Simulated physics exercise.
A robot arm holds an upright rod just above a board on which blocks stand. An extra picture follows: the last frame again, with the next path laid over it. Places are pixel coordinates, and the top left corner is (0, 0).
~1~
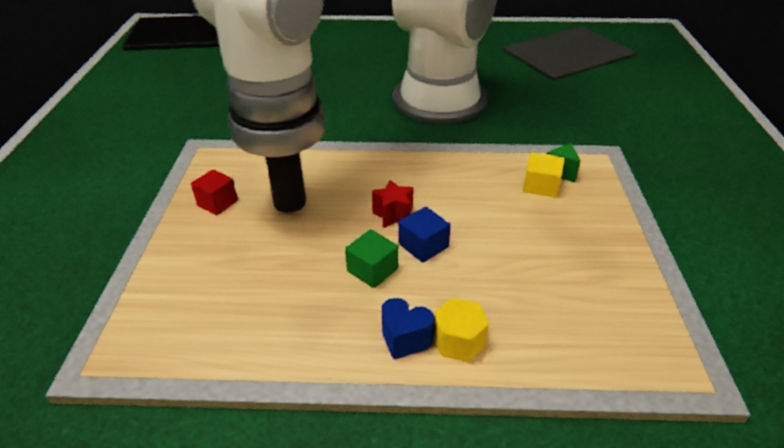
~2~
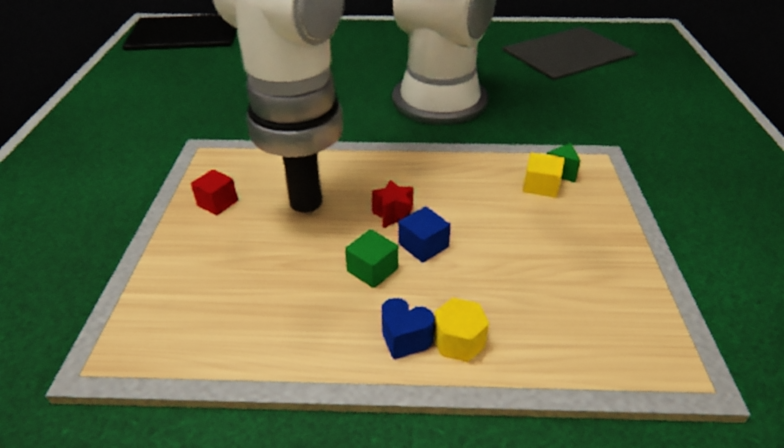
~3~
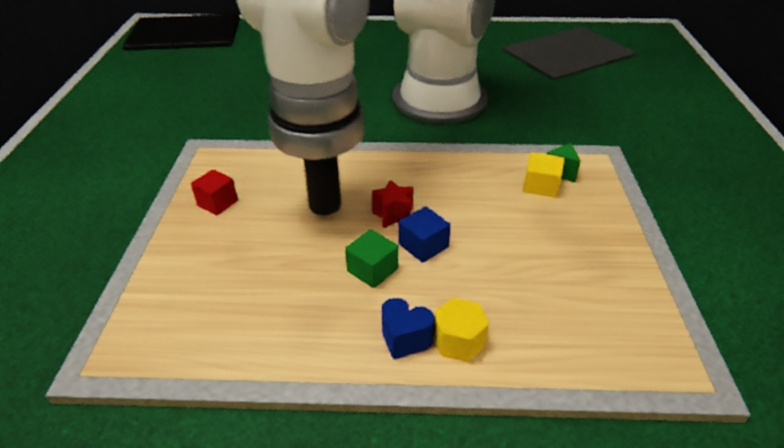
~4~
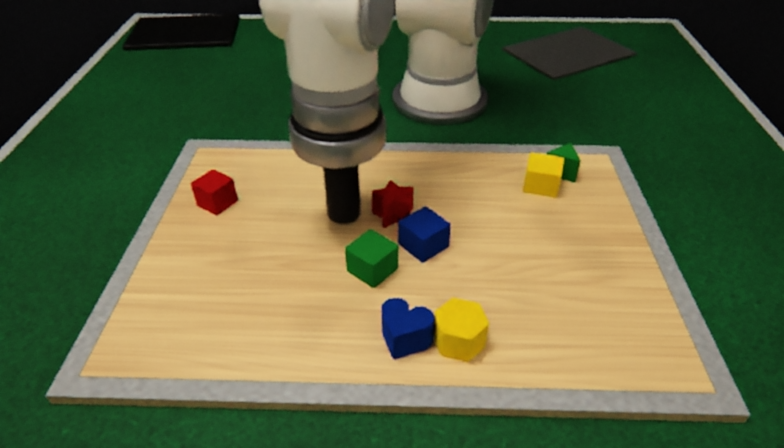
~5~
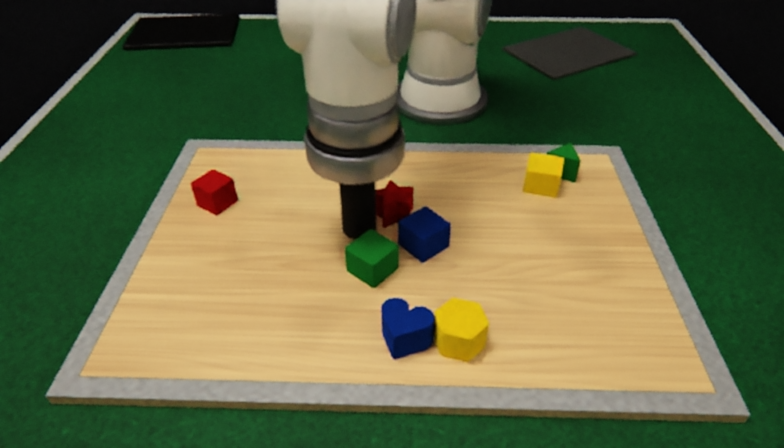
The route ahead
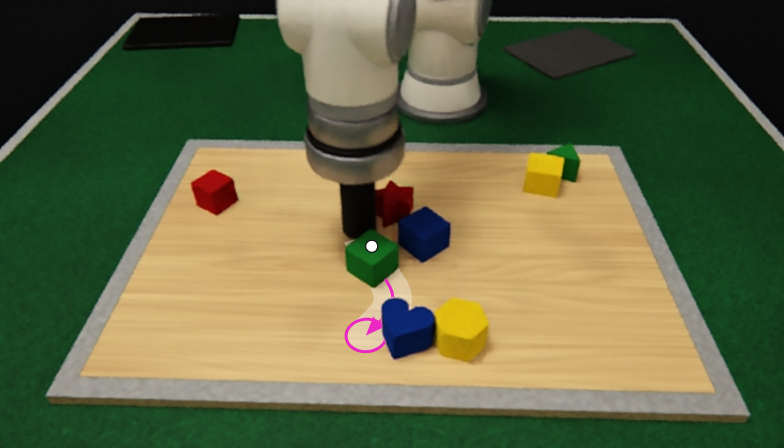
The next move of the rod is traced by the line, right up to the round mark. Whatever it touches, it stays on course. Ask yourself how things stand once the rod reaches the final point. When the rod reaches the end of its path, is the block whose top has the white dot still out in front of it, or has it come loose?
Ahead.
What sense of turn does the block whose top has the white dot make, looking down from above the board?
From above, it turns clockwise.
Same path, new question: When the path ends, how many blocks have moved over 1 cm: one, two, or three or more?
It looks like two blocks will be pushed more than about 1 cm.
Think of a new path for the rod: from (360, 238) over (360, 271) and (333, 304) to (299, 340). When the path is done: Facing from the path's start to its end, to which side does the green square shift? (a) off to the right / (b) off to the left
b - off to the left.
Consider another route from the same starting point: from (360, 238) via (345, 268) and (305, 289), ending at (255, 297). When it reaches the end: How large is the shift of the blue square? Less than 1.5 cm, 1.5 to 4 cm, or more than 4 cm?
Shift: Under 1.5 cm.
The drawn path runs from (360, 238) via (378, 267) and (393, 301), ending at (366, 335); the dot is on the green square.
On the path given first. One third of the way, rod at (378, 258); green square at (380, 272), turned 40° clockwise.
Two thirds of the way, rod at (393, 292); green square at (381, 309), turned 75° clockwise; blue heart block at (411, 344), turned 45° anticlockwise.
At the end, rod at (366, 326); green square at (361, 348), turned 50° clockwise; red star-shaped block not moved; blue heart block at (410, 357), turned 95° anticlockwise.
